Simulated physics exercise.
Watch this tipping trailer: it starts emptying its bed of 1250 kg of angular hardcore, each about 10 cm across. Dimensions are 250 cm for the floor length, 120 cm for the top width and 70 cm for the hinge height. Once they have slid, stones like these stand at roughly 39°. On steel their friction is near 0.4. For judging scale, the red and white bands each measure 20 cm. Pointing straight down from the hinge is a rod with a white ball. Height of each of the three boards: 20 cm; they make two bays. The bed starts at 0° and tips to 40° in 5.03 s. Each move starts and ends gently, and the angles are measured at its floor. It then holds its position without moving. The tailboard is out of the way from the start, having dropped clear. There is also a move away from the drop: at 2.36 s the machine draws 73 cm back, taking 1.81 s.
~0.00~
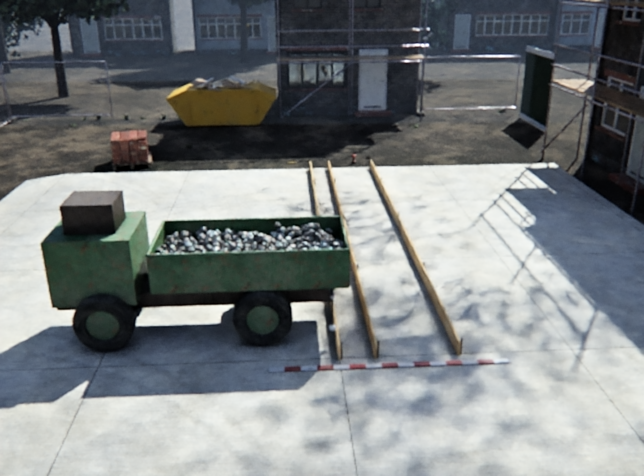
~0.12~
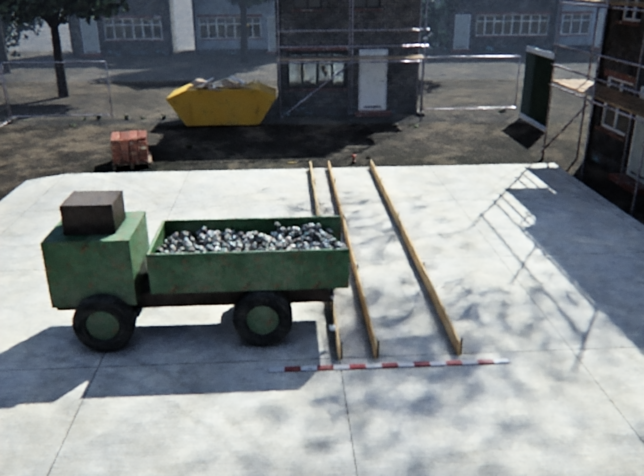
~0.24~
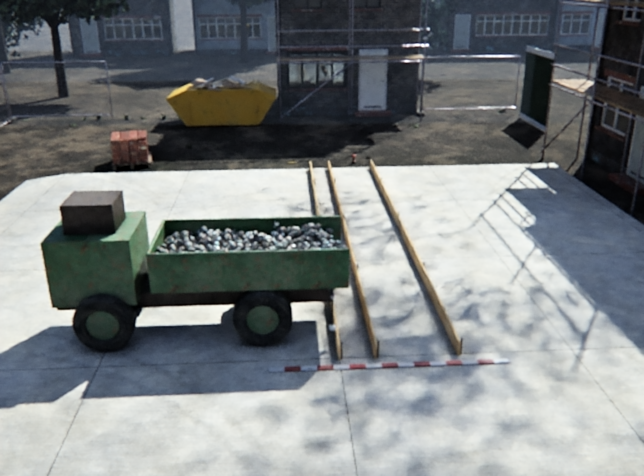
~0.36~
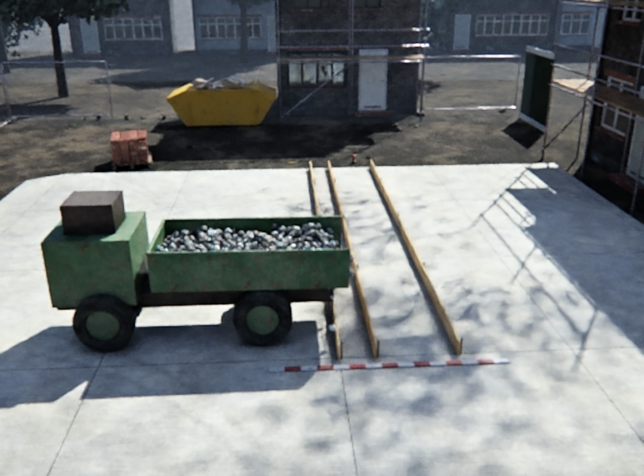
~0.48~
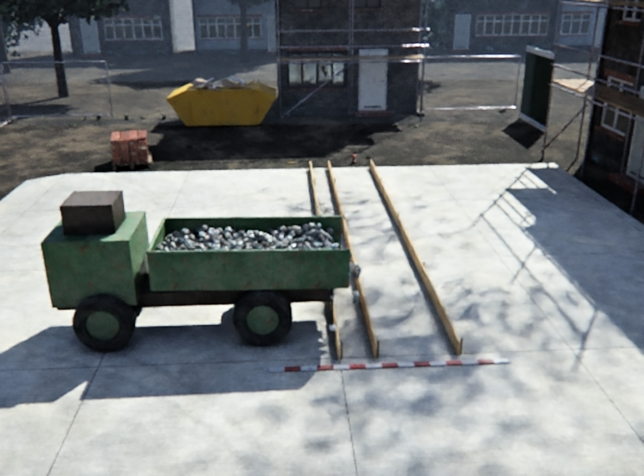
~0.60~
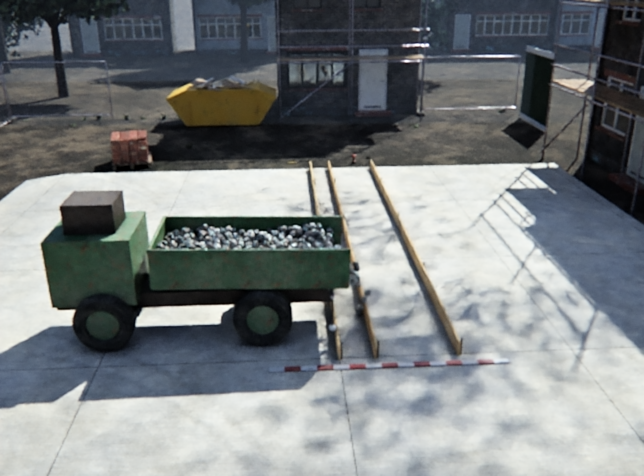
A few grey stones slip off the right end of a green truck's loaded bed, beside three boards on pale concrete, while the bed barely tilts, the rest of the load shifts slightly, and the truck stays in place.
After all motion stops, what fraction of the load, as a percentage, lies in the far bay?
Roughly 5 per cent of the load is in the far bay.
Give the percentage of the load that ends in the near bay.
About 25%.
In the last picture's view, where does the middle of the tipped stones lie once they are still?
(320, 312).
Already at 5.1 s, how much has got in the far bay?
Close to 5 per cent at that time.
After 3.8 s the floor is at 34°; 53 % in the bed, 19 % short of the bays, 22 % in the near bay, 6 % in the far bay; the foremost stones are at (402, 310).
After 5.1 s the floor is at 40°; 6 % in the bed, 61 % short of the bays, 27 % in the near bay, 6 % in the far bay; the foremost stones are at (402, 310).
After 5.5 s the floor is at 40°; 2 % in the bed, 65 % short of the bays, 27 % in the near bay, 6 % in the far bay; the foremost stones are at (402, 310).
After 8.5 s the floor is at 40°; 0 % in the bed, 66 % short of the bays, 27 % in the near bay, 6 % in the far bay; the foremost stones are at (402, 310).
